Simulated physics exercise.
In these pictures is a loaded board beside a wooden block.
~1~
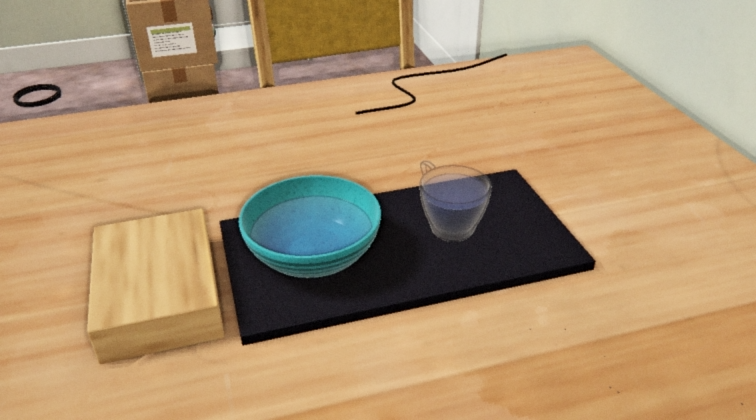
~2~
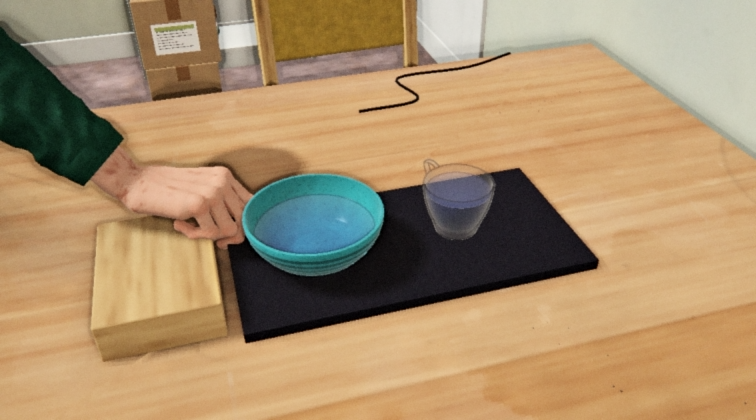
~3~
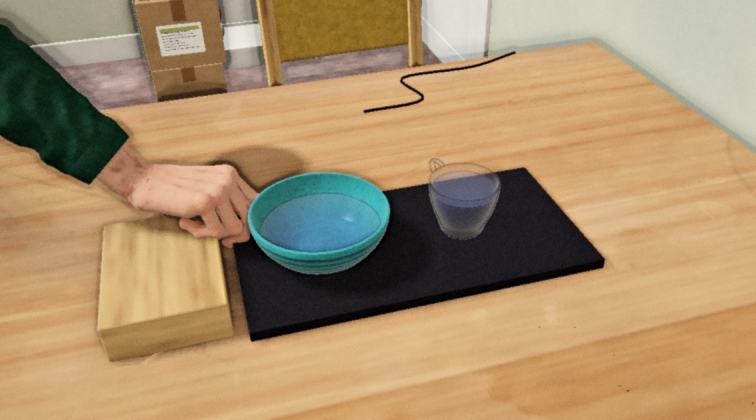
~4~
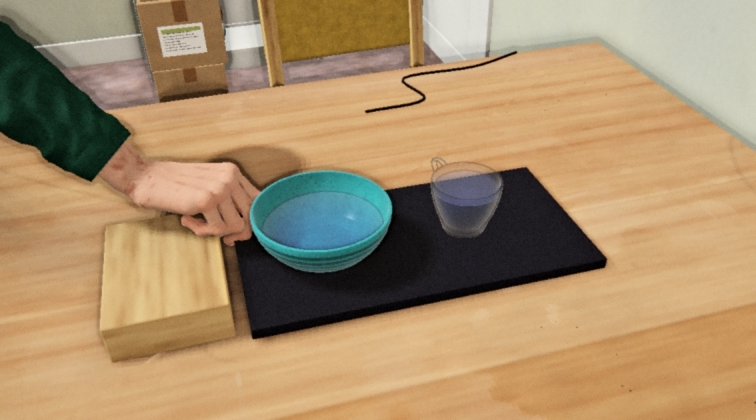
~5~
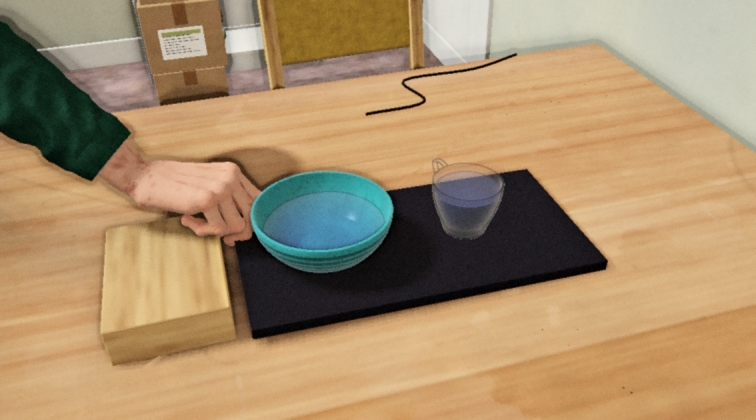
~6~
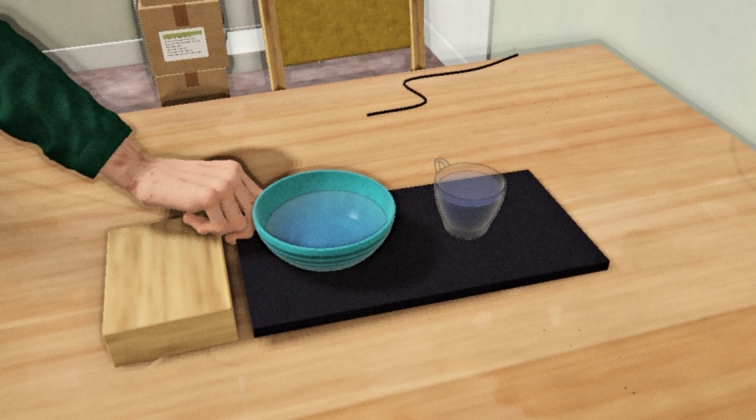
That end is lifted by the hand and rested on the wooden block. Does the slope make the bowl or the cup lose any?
In the end bowl: It will not slosh over; cup: It will not slosh over.
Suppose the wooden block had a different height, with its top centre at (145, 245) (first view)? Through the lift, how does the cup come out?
Then it keeps every drop.
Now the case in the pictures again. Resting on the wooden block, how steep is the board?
Tilt at rest: Approx. 8 degrees.
Next, the board slopes by about 5°; bowl, its rim is dry; cup, its rim is dry.
After that, the board slopes by about 9°; bowl, its rim is dry; cup, its rim is dry.
Finally, the board slopes by about 8°, resting on the wooden block; bowl, its rim is dry; cup, its rim is dry.
